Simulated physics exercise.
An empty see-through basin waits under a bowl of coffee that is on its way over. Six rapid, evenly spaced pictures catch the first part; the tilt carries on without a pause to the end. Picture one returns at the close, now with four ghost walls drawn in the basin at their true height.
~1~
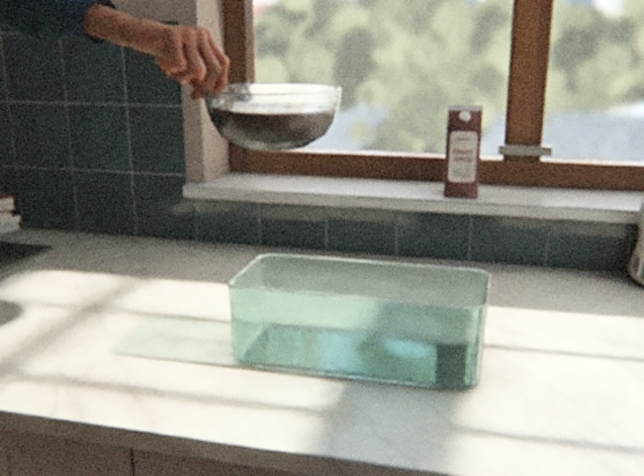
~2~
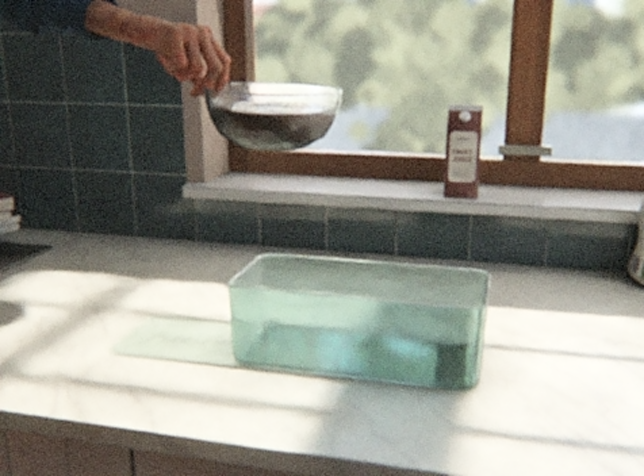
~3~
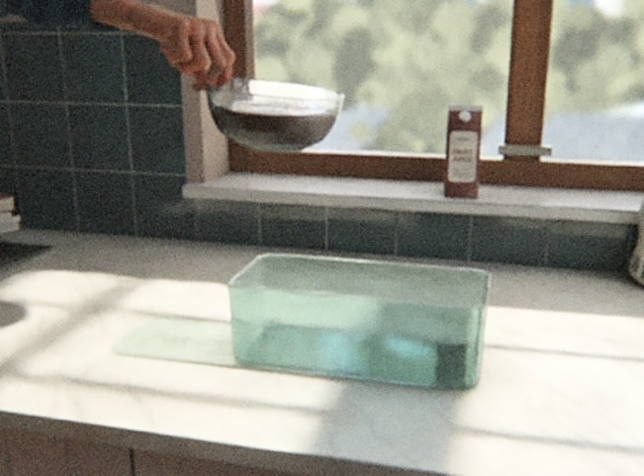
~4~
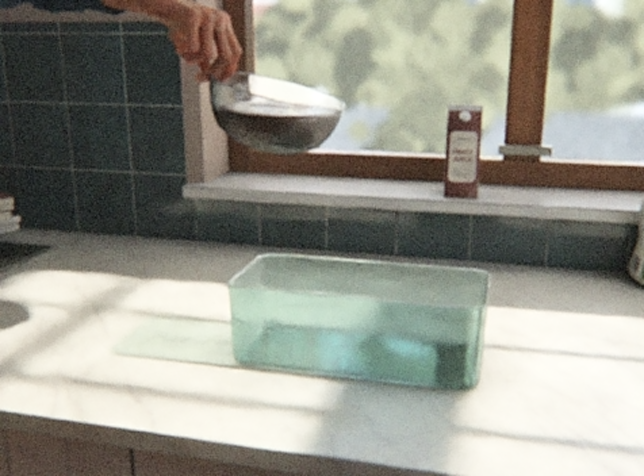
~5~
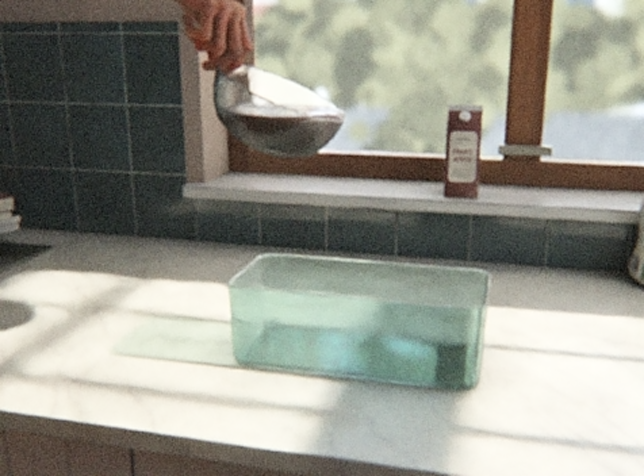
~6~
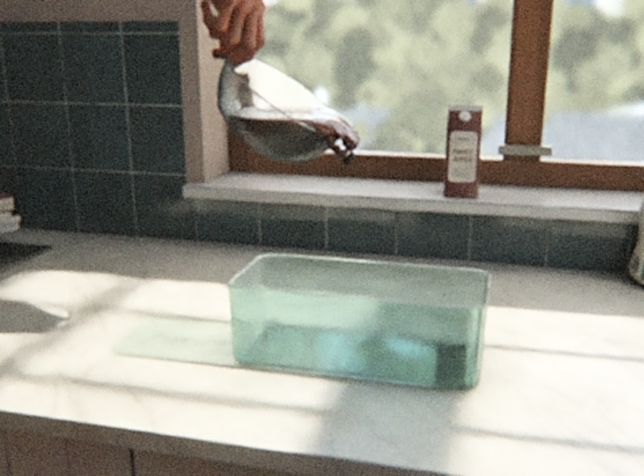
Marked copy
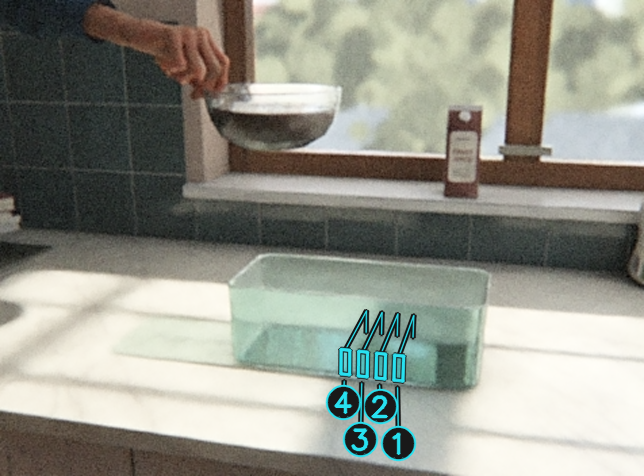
A hand tilts a clear bowl of dark liquid rightward until some crosses its lip.
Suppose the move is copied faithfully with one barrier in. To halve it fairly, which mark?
I would pick place 2.
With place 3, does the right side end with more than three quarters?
No, it does not.
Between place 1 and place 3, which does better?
3.
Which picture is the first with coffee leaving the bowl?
Picture 5.
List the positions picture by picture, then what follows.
Upright, lip at (337, 89); basin from (235, 360) to (479, 389); nothing has left yet, in the first frame.
Upright, lip at (337, 91); nothing has left yet, in the second frame.
Tipped about 6°, lip at (339, 97); nothing has left yet, in the third frame.
Tipped about 14°, lip at (341, 106); nothing has left yet, in the fourth frame.
Tipped about 24°, lip at (342, 119); coffee is over the lip, down to (342, 119), in the fifth frame.
Tipped about 35°, lip at (340, 133); coffee is over the lip, down to (348, 160), in the sixth frame.
In cyan, 1 at (397, 387); 2 at (379, 385); 3 at (361, 383); 4 at (344, 381).
With 1, about 75 % ends left of the wall and 22 % right of it.
With 2, about 51 % ends left of the wall and 47 % right of it.
With 3, about 36 % ends left of the wall and 62 % right of it.
With 4, about 25 % ends left of the wall and 73 % right of it.
